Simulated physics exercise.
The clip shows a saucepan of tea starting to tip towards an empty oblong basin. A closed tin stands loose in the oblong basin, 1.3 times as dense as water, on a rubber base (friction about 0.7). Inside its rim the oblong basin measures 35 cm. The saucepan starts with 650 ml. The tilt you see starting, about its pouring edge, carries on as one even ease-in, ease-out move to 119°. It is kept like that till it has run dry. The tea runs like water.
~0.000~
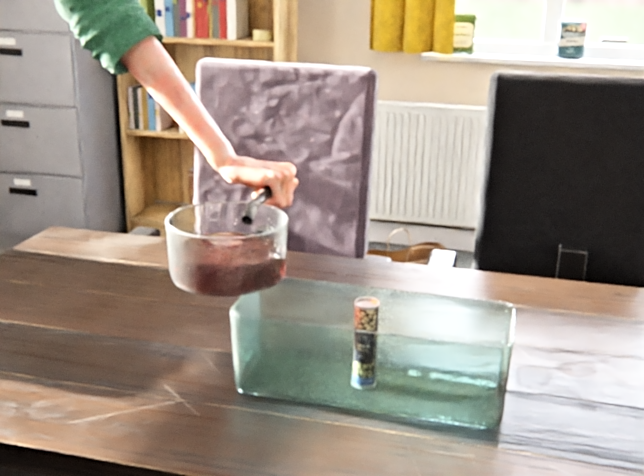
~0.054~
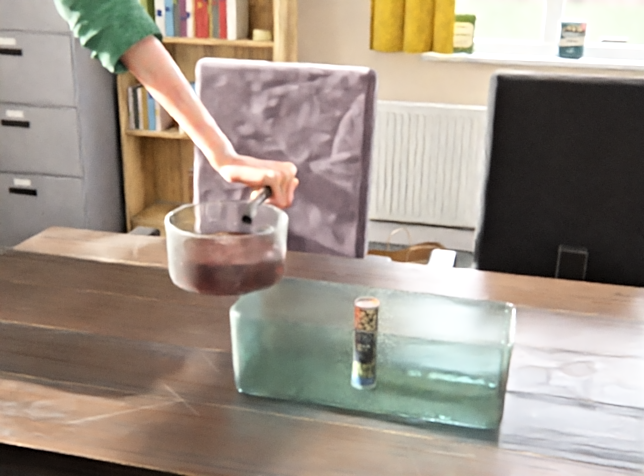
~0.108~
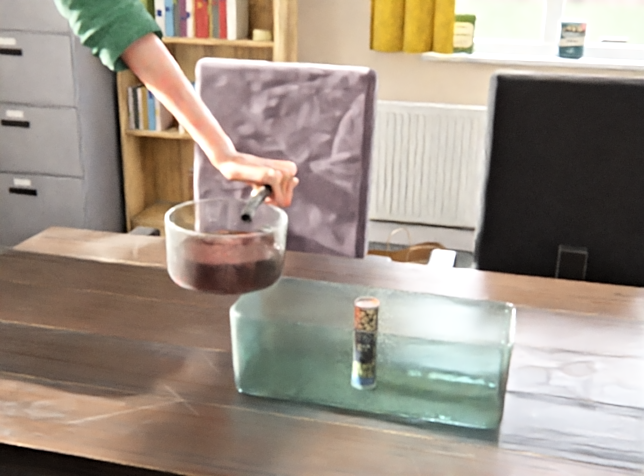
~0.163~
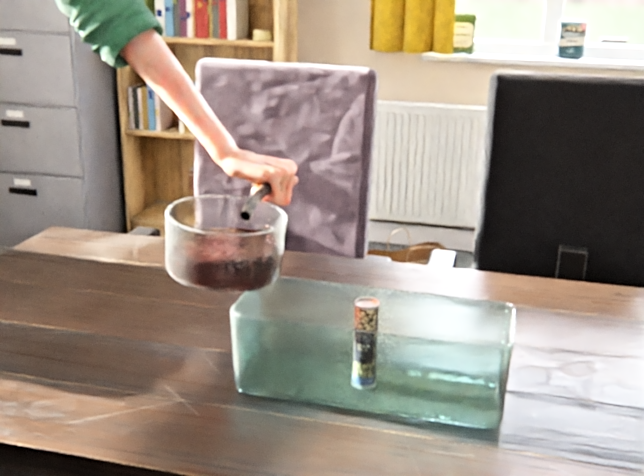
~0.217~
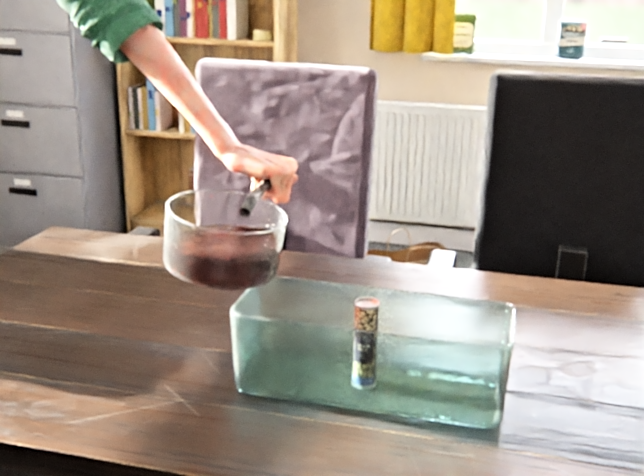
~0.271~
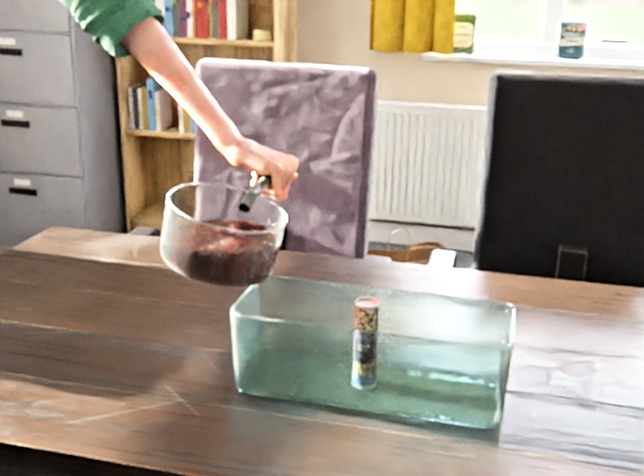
In a room with a bookcase and chairs, a green-sleeved arm holds a glass saucepan of dark tea above a wooden table, left of a clear oblong basin with a patterned tin standing inside. The saucepan stays level at first, then the hand tilts it slightly towards the basin.
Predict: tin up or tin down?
The tin topples.
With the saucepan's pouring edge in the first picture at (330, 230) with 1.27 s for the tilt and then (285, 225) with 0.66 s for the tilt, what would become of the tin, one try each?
First it stays up; then it topples.
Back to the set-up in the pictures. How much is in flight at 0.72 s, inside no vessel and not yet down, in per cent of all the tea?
About 28 per cent.
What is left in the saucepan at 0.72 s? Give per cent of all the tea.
About 70 per cent.
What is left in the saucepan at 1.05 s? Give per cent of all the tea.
Some 10 per cent.
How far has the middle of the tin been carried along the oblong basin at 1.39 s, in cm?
Some 8 cm.
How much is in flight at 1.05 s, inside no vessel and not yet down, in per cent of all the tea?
Some 18 per cent.
After 0.72 s the tilt is 72° and 70 per cent is still to pour; the tin stands where it began.
After 1.05 s the tilt is 110° and 10 per cent is still to pour; the tin leans 9°.
After 1.39 s the tilt is 119° and 0 per cent is still to pour; the tin lies on its side.
After 1.77 s the tilt is 119° and 0 per cent is still to pour; the tin lies on its side.
In the end the tin lies on its side.
